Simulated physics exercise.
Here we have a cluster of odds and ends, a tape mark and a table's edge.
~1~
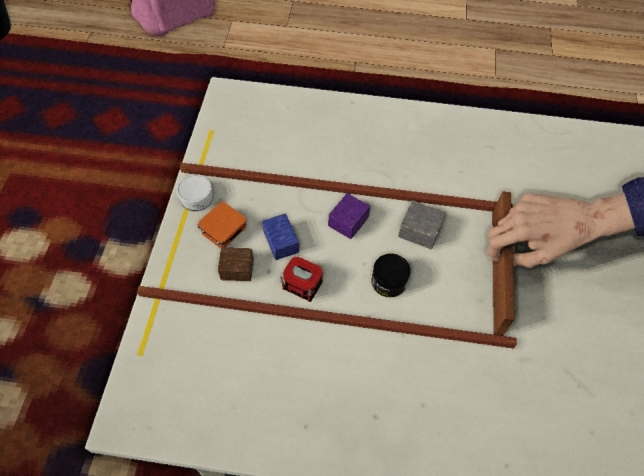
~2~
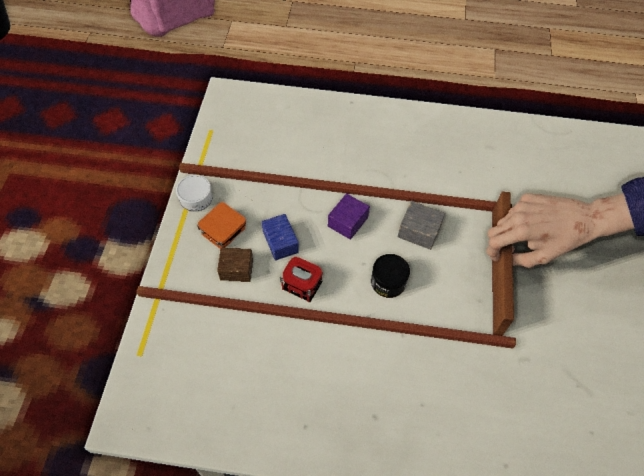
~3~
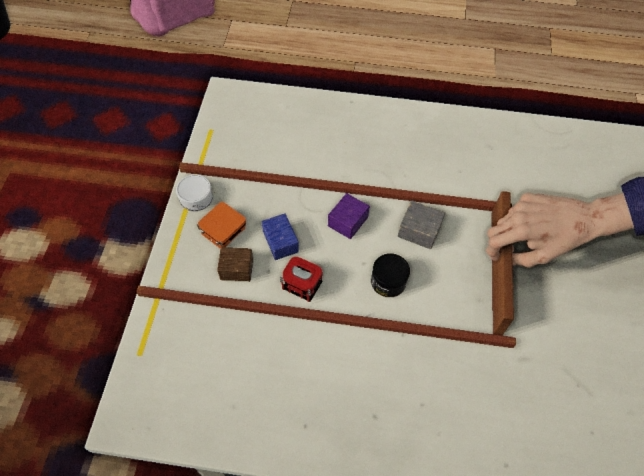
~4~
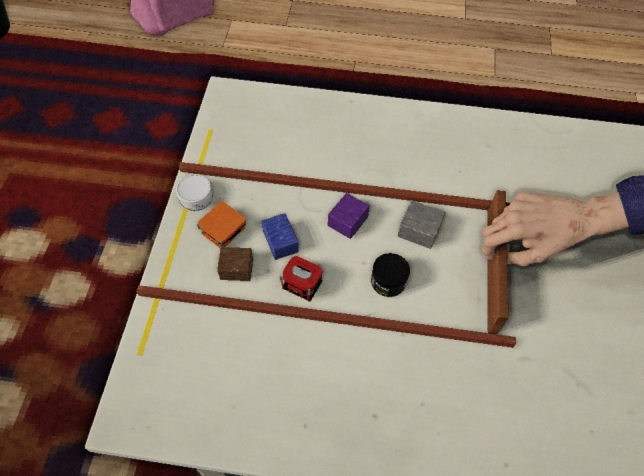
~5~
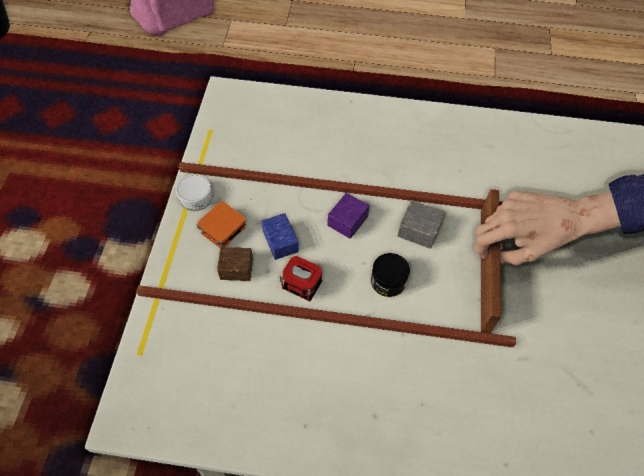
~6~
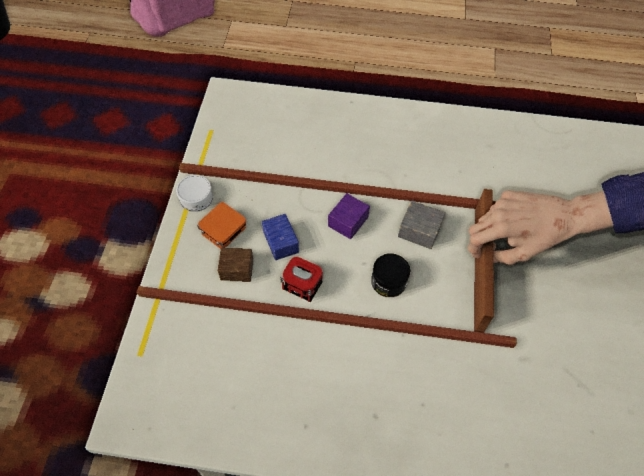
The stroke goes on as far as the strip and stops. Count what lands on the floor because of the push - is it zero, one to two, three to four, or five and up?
The count is five and up.
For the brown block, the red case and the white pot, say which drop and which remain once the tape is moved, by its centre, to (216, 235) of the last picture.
Outcome: The brown block is safe; the red case is safe; the white pot is gone.
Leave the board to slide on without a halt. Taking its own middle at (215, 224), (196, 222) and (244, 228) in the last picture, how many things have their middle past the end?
Counts per position: 2 / 5 / 1.
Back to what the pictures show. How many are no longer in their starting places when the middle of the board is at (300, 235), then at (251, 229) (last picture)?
Counting first: 6, next 8.
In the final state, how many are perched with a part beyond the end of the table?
That comes to 3 of them.
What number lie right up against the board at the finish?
3 of them.
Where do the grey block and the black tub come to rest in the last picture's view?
(169, 196) and (154, 242), roughly.
Soon after, none off yet; white pot at rest near (195, 193); orange case at rest near (223, 226); brown block at rest near (236, 265).
After that, none off yet; white pot displaced a little near (185, 189); orange case displaced about its own width near (193, 218); brown block displaced about its own width near (213, 263).
In the end, the number that fall off is five or more; gone, purple block, blue block, brown block, orange case and white pot.
